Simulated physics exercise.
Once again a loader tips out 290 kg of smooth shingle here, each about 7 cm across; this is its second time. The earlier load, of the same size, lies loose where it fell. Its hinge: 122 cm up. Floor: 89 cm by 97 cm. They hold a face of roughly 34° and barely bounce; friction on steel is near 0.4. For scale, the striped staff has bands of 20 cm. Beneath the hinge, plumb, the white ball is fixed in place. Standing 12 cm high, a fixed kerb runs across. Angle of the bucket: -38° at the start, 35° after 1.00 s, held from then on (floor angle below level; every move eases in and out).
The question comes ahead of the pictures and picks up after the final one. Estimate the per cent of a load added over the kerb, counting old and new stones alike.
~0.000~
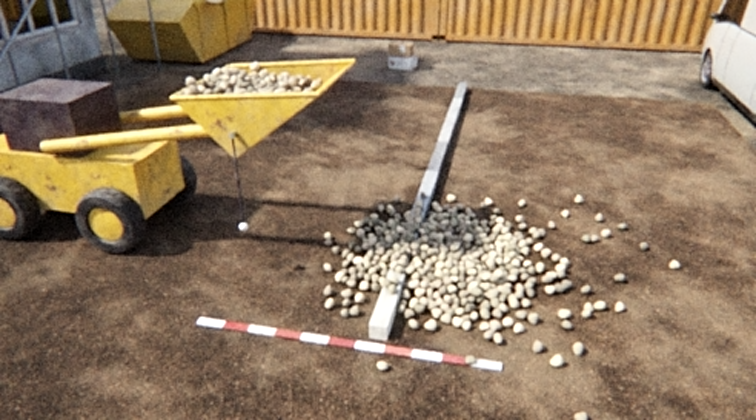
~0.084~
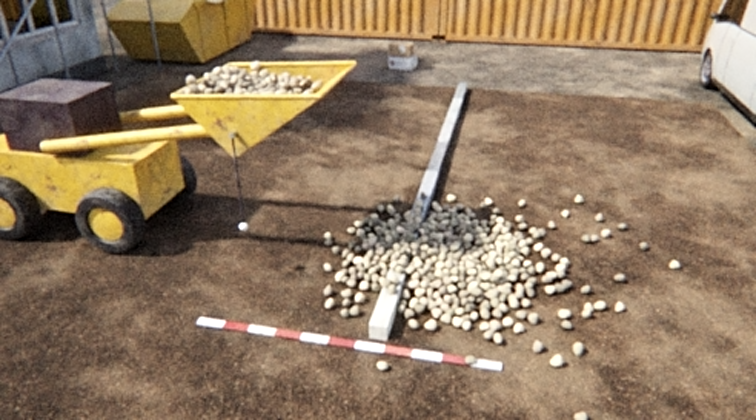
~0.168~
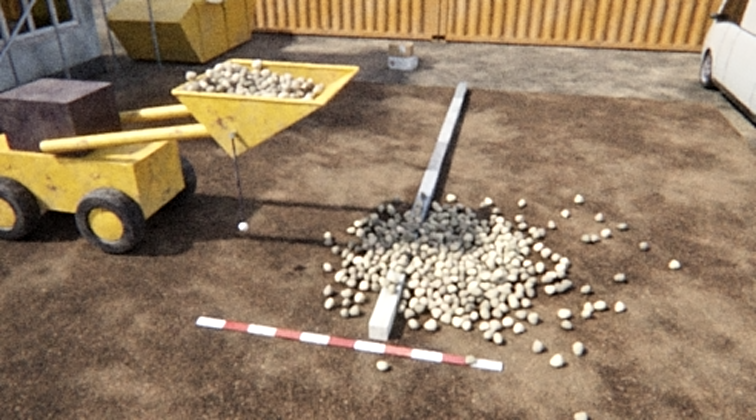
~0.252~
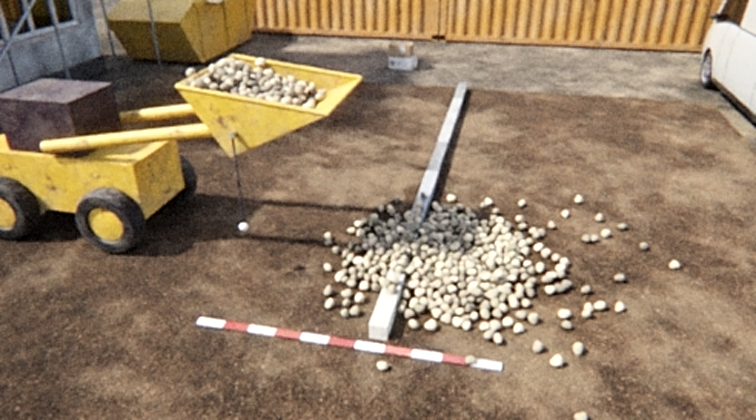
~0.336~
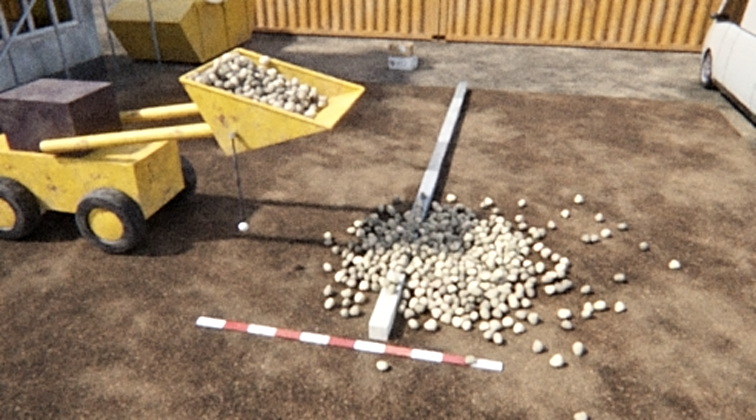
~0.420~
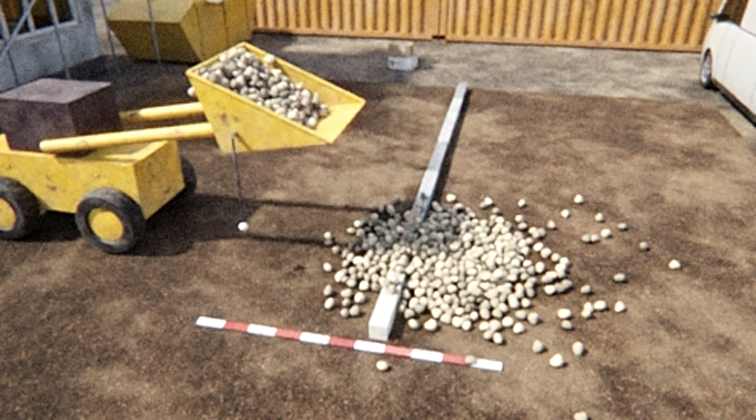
Roughly 14 per cent of a load is added.
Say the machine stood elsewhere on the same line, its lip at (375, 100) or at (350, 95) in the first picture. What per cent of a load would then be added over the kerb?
First place about 80 %, second about 45 %.
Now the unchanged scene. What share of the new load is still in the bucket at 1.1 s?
70 %.
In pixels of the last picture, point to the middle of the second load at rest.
Around (375, 243) in the last picture.
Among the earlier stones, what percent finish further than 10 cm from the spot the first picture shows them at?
Estimate: 5 %, roughly.
After 0.8 s the floor is at 24°; in per cent of one load, 100 in the bucket, 24 on this side of the kerb, 76 over the kerb; the foremost stones are at (622, 249).
After 1.1 s the floor is at 35°; in per cent of one load, 70 in the bucket, 54 on this side of the kerb, 76 over the kerb; the foremost stones are at (622, 249).
After 1.5 s the floor is at 35°; in per cent of one load, 19 in the bucket, 103 on this side of the kerb, 78 over the kerb; the foremost stones are at (622, 249).
After 3.9 s the floor is at 35°; in per cent of one load, 0 in the bucket, 110 on this side of the kerb, 90 over the kerb; the foremost stones are at (622, 249). Net gain over the kerb, 14.
